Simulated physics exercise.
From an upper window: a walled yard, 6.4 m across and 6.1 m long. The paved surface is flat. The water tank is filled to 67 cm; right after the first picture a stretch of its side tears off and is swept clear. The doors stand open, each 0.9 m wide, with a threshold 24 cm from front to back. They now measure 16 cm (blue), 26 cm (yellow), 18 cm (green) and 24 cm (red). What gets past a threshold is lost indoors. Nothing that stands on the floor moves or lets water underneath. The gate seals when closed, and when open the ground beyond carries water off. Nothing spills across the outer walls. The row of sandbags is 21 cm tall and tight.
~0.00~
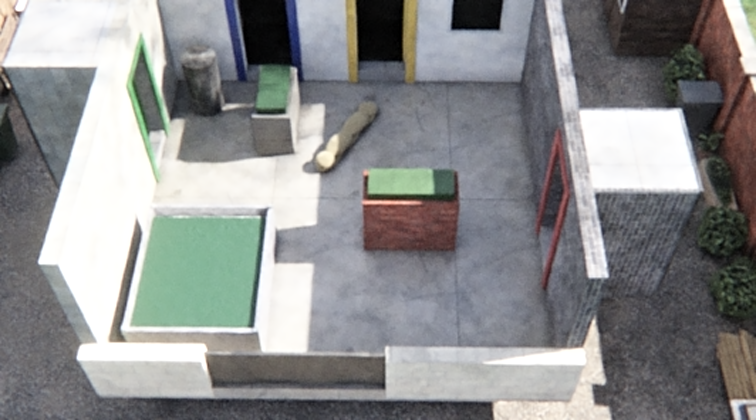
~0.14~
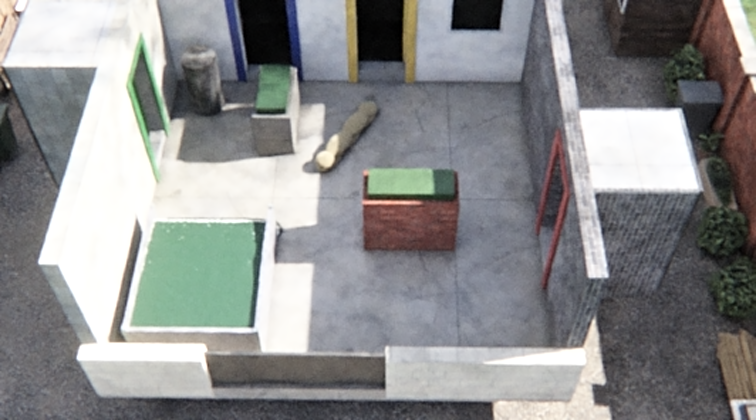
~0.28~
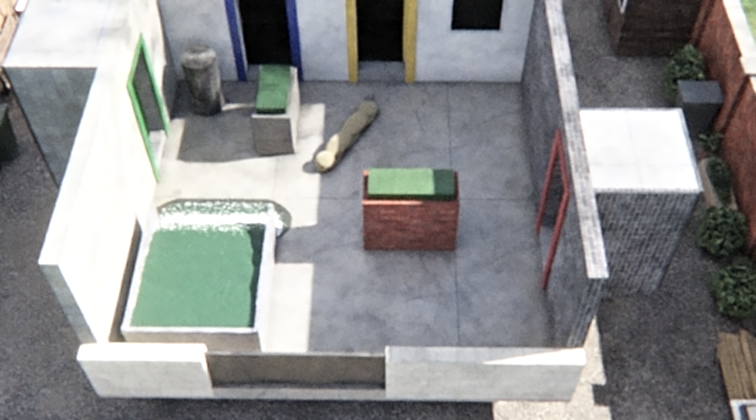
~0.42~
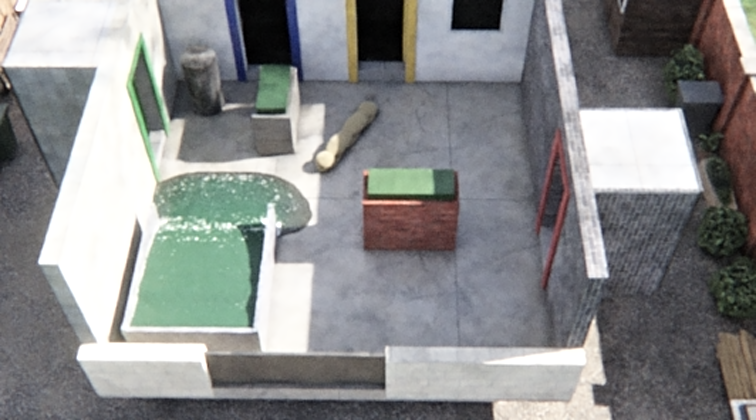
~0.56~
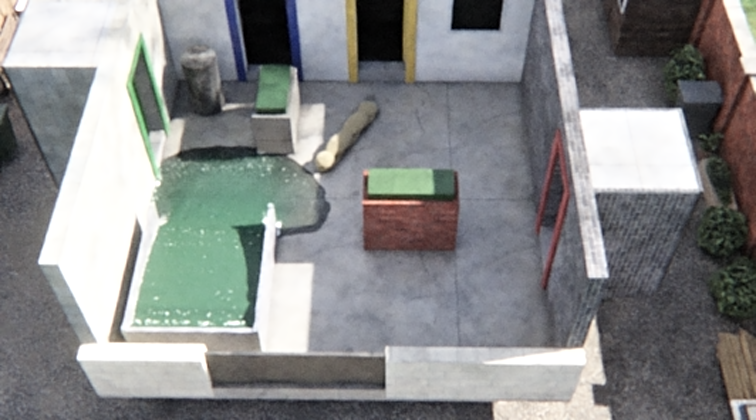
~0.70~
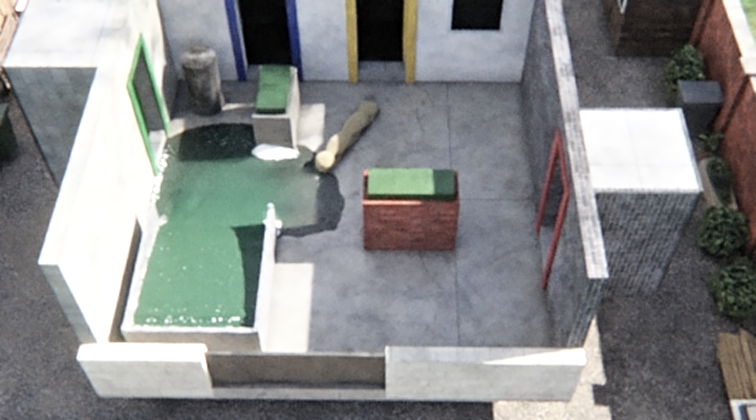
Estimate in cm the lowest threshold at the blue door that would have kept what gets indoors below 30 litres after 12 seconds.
Close to 28 cm is just enough.
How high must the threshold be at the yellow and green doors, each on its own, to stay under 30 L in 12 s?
About 10.0 cm at yellow and 16 cm at green.
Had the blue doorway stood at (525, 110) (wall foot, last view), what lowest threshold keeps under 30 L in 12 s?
Roughly 16 cm.
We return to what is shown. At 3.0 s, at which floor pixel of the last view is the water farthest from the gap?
Near (468, 87).
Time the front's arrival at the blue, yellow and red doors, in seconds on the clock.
Arrival: Blue 1.1 s, yellow 1.8 s, red 4.5 s.
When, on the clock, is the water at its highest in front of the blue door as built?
Around 2.4 s.
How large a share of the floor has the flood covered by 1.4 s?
Near 25 per cent is wet.
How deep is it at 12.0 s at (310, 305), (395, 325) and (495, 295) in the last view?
About 10, 7 and 9 cm.
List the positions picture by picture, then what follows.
Still water, 67 cm deep, in the water tank at (202, 268); the blue door at (265, 39) is dry, in the first picture.
The gap is on the far side, the front 0.2 m out at a hidden place; the back of the water tank holds 67 cm, in the second picture.
The gap is on the far side, the front 0.7 m out at (174, 204); the back of the water tank holds 67 cm, in the third picture.
The front is at (186, 176), 1.3 m from the gap on the far side; 2.8 m2 of floor is wet, 67 cm left at the back, in the fourth picture.
The gap is on the far side, the front 1.9 m out at (212, 150); the back of the water tank holds 61 cm, in the fifth picture.
Water pours out on the far side and has run 2.4 m, to (219, 128); about 8 cm deep outside, 56 cm at the back; 1.3 m in a straight line remain to the blue door at (265, 39), in the sixth picture.
After 1.4 s water covers 25 % of the floor, deepest (37 cm) near (265, 158); 20 cm at the blue door, 6 litres in over its 16 cm threshold.
After 3.0 s water covers 50 % of the floor, deepest (36 cm) near (178, 85); 26 cm at the blue door, 113 litres in over its 16 cm threshold.
After 12.0 s water covers 95 % of the floor, deepest (11 cm) near (281, 320); 5 cm at the blue door, 149 litres in over its 16 cm threshold.
At the blue door as built, the water arrived by 1.1 s and peaked near 29 cm at 2.4 s.
Run again over the same 12 s with other heights there, 65 litres in over 23 cm, 19 litres over 31 cm. The limit of 30 litres is kept from about 28 cm up.
